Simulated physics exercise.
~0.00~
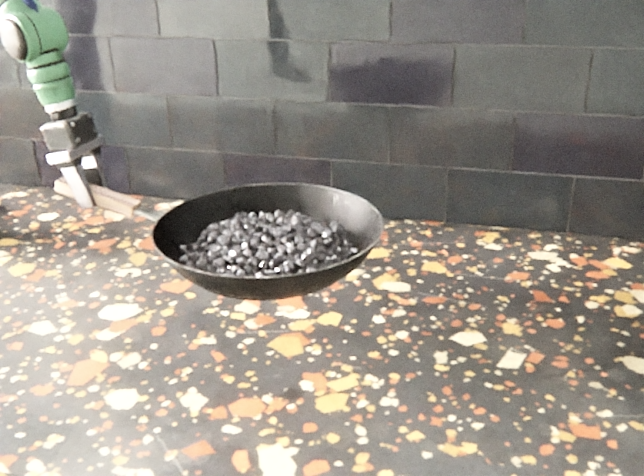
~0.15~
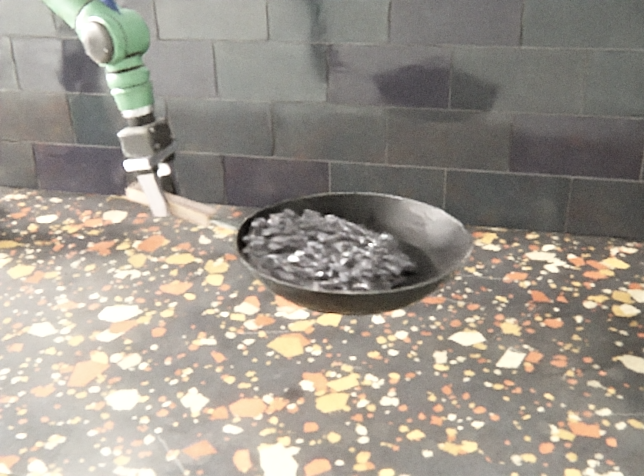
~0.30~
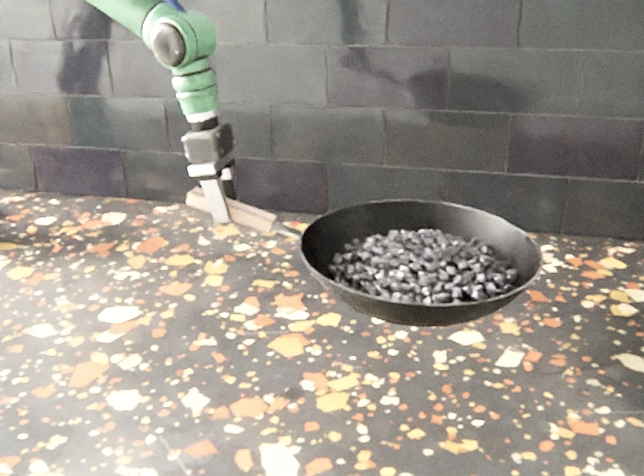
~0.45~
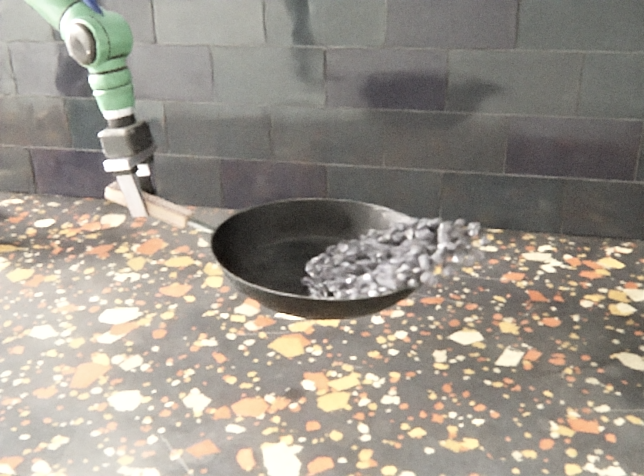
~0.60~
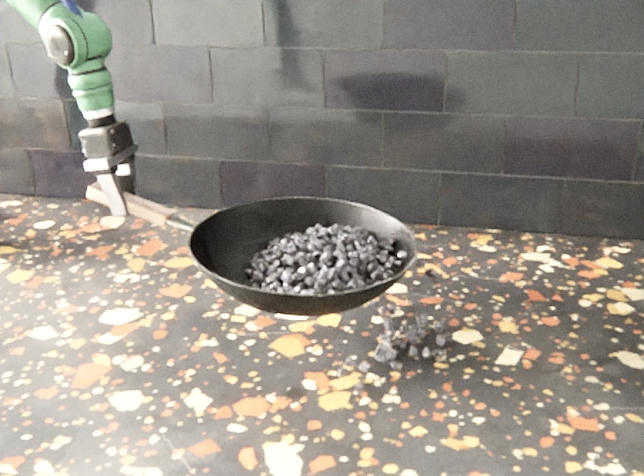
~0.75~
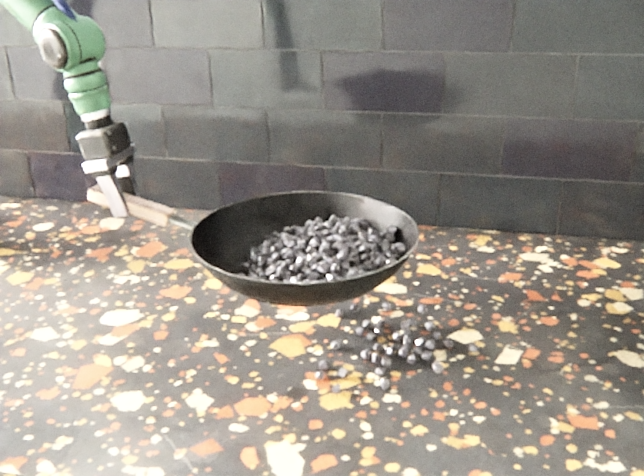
A green robot arm slid a black frying pan full of small dark pebbles to the right, then pulled it back left, and some pebbles spilled over the far right edge, ending scattered on the speckled counter while most stayed in the pan.
